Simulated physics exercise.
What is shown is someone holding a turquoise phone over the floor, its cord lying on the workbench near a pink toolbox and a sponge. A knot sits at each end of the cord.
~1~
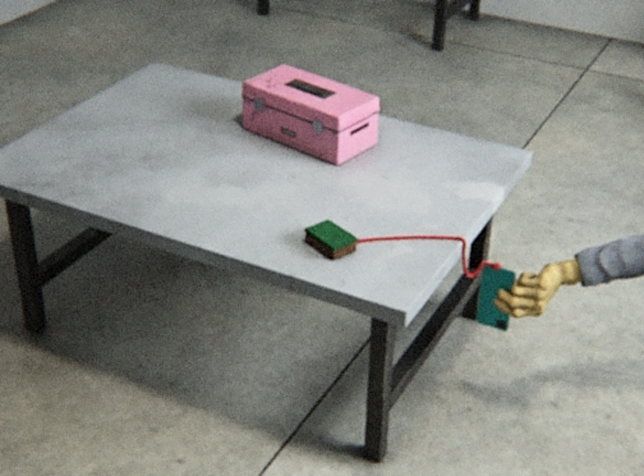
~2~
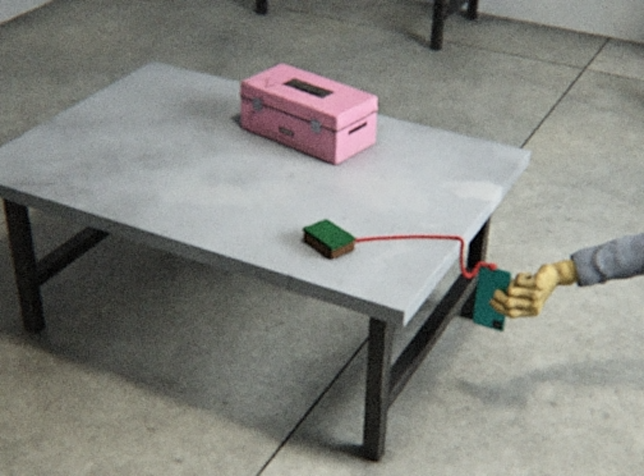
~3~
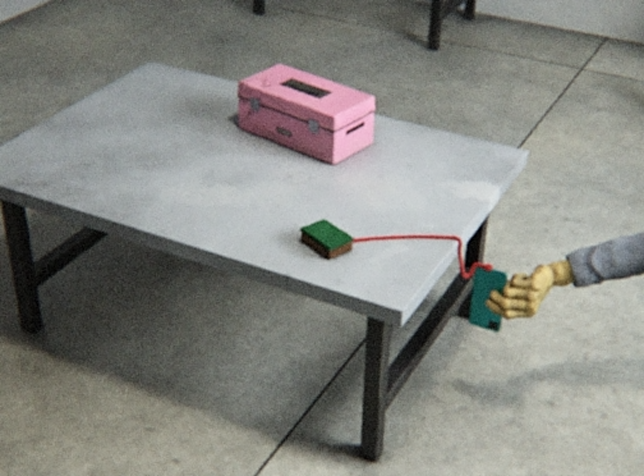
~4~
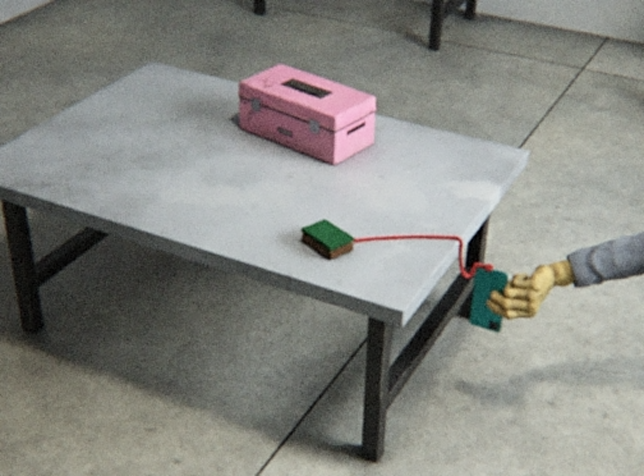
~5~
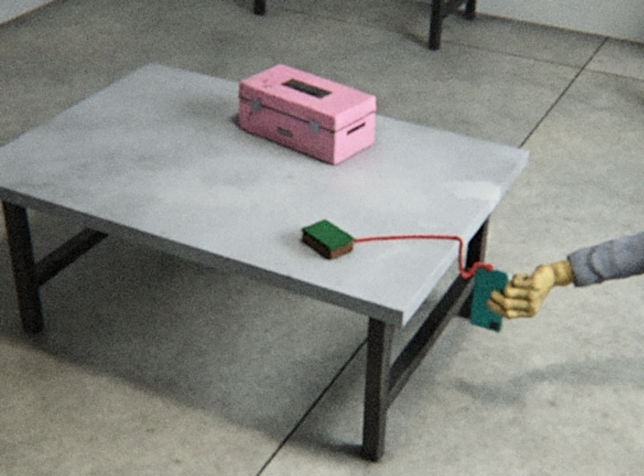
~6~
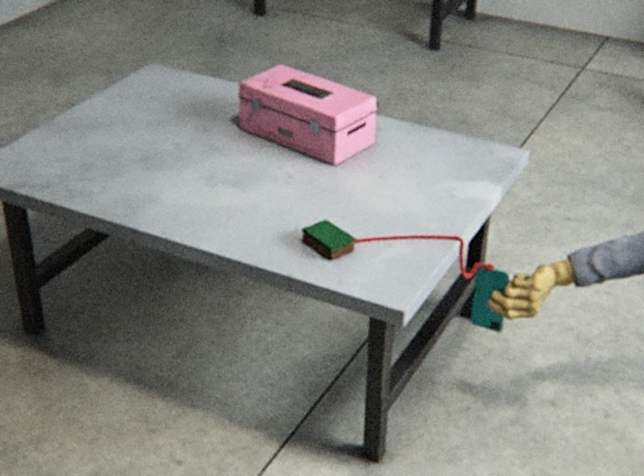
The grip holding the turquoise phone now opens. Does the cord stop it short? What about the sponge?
My guess is the turquoise phone will get down to the ground, my guess is the sponge will be taken down too.
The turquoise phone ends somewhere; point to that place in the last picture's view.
Resting place: Roughly (451, 433).
Then, 0.32 s later than the last view, phone on the floor near (465, 387); toolbox as before; sponge tugged along near (396, 241).
Then, 0.60 s later than the last view, phone on the floor near (436, 430); toolbox as before; sponge over the edge.
Then, 0.90 s later than the last view, phone on the floor near (450, 433); toolbox as before; sponge down on the floor.
Finally, phone on the floor near (451, 433); toolbox as before; sponge down on the floor. The turquoise phone reaches the floor and the sponge gets pulled over the edge.
